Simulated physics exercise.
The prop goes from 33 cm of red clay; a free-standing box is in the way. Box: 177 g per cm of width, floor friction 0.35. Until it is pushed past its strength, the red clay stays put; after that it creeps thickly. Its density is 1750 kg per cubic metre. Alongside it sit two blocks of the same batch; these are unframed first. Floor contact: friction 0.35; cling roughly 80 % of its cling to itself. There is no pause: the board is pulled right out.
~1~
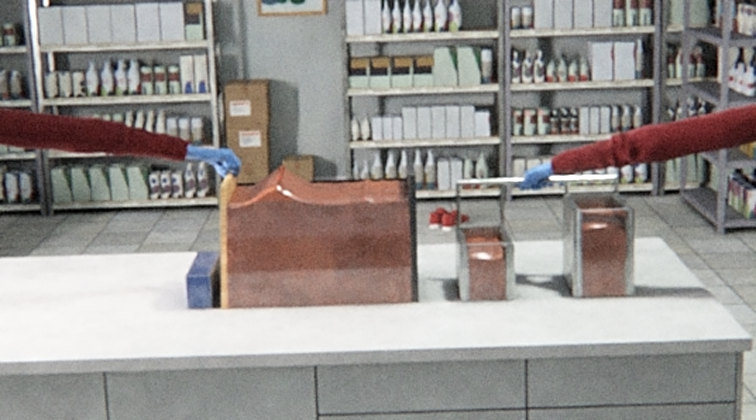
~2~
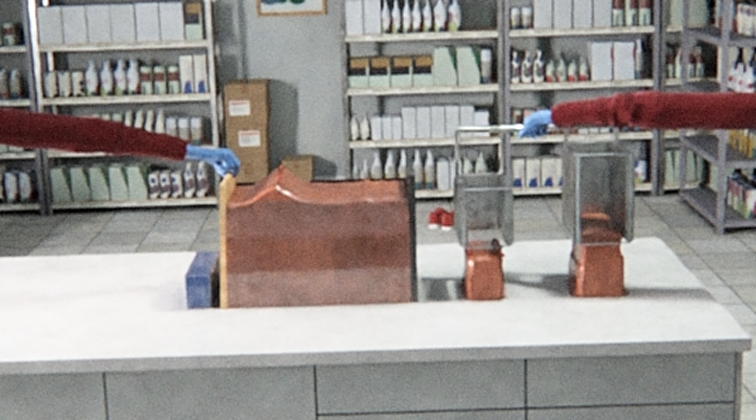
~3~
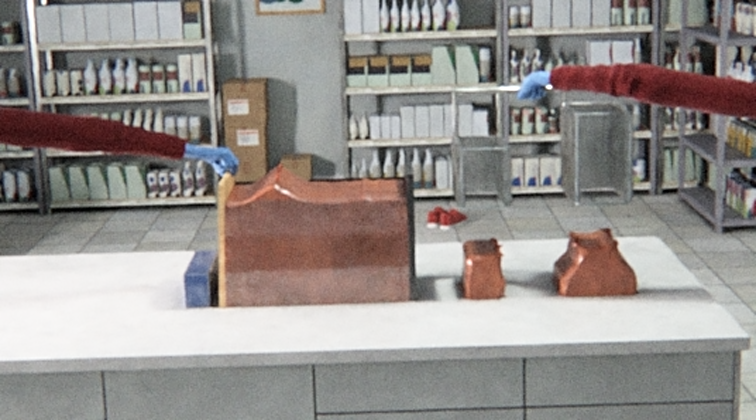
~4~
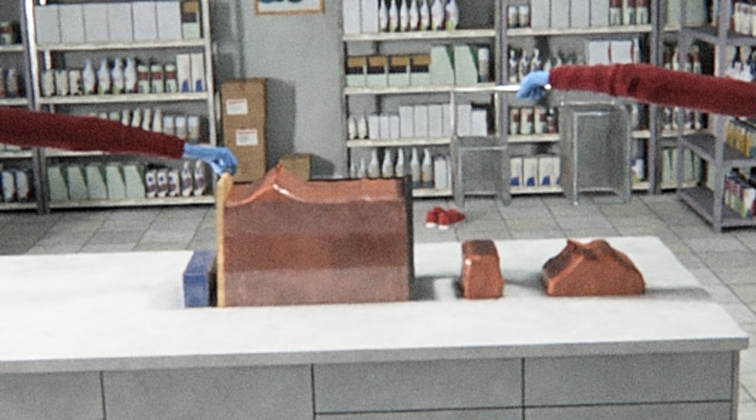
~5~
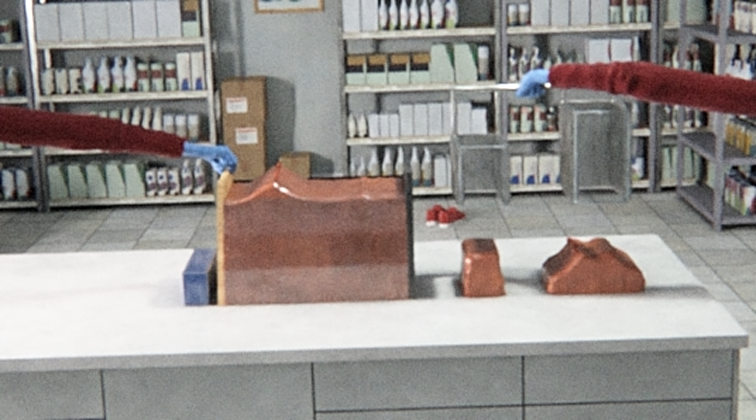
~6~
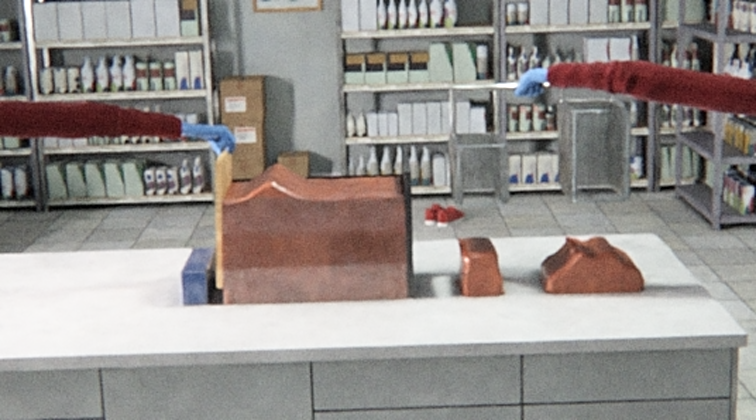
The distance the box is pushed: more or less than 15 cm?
Distance pushed comes out in excess of 15 cm.
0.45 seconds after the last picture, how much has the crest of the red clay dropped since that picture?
About 4.5 centimetres.
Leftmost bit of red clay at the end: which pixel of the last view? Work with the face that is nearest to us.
Look roughly at (139, 302).
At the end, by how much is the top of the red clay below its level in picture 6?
I'd put it at close to 4.5 cm.
Then, 0.21 s after the last picture, the box has not moved.
Then, 0.45 s after the last picture, the box has been pushed 6.1 cm.
Then, 0.69 s after the last picture, the box has been pushed 17 cm.
Then, 0.94 s after the last picture, the box has been pushed 21 cm.
Then, 1.06 s after the last picture, at the end, the box has been pushed 21 cm.
